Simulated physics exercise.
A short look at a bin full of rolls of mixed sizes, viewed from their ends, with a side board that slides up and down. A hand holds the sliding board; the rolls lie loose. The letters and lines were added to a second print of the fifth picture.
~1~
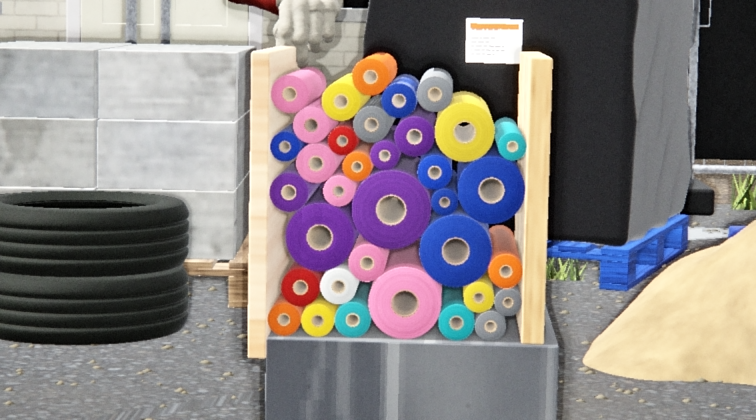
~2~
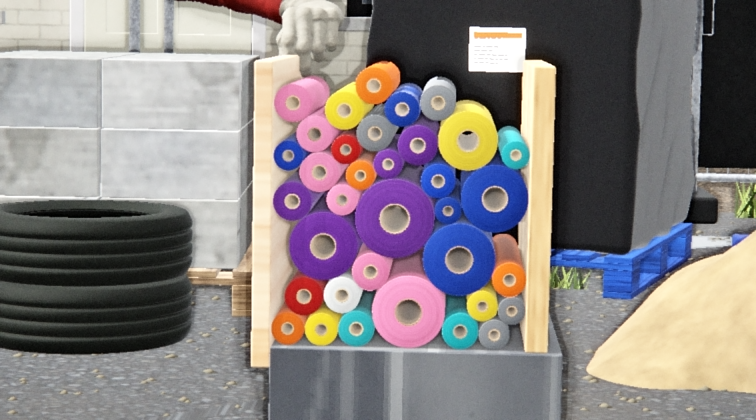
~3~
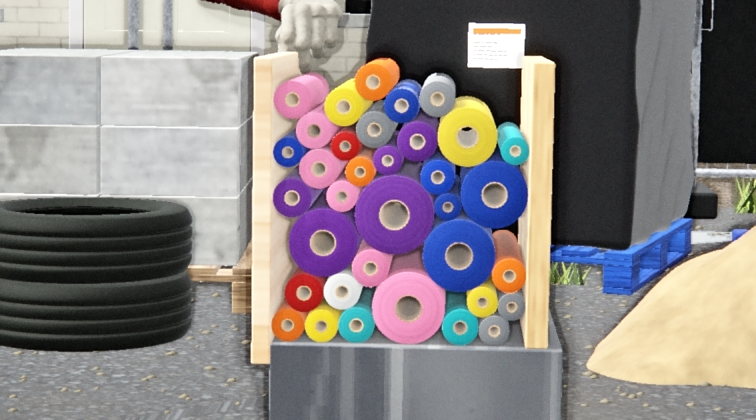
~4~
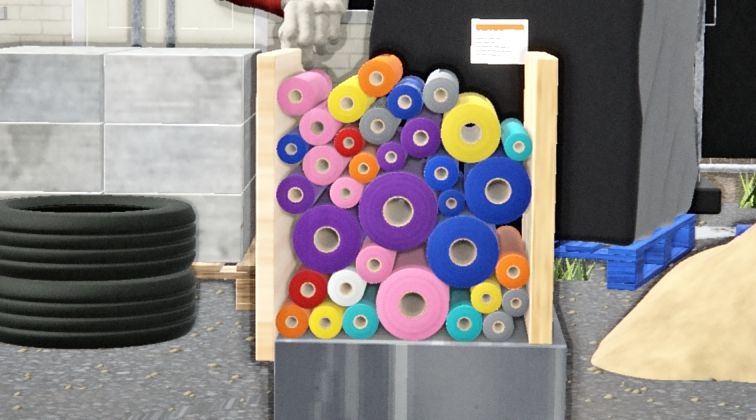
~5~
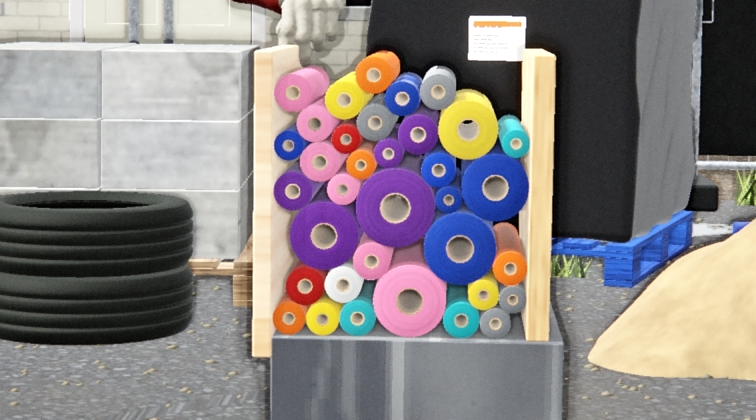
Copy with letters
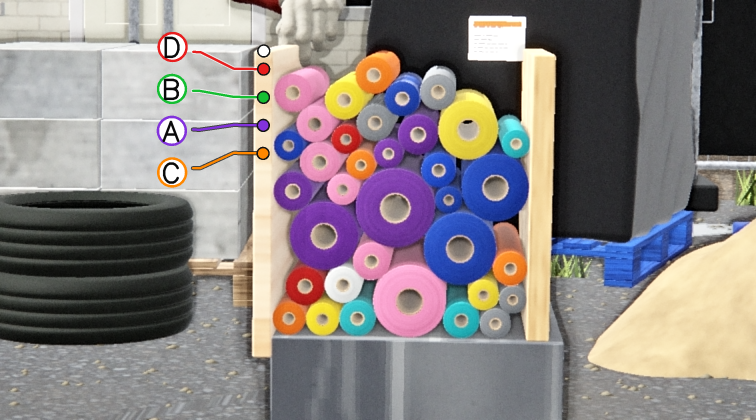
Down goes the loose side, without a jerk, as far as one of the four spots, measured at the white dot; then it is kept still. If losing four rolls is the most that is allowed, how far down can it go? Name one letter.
No lower than C.
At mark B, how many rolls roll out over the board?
The count is none.
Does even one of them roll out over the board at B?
No, at B.
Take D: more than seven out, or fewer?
Fewer than seven.
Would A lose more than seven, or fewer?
At A, fewer than seven.
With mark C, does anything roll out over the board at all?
At C: Yes.
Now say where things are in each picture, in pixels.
A grey roll (491, 326); a purple roll (320, 237); an orange roll (506, 271), in the first picture.
An orange roll (510, 280); an orange roll (361, 176), in the second picture.
A purple roll (417, 141); a blue roll (402, 105), in the third picture.
Side board (283, 192), in the fourth picture.
A grey roll (495, 324); a purple roll (324, 236); an orange roll (511, 269), in the fifth picture.
On the marked copy, A at (263, 126); B at (263, 97); C at (263, 153); D at (263, 69); the white dot at (264, 51).
Following C. Soon after the start, top of the board (274, 102).
Later, top of the board (273, 153).
In the end, top of the board (273, 153), one out over the board.
As for the rest, A none out over the board; B none out over the board; D none out over the board.
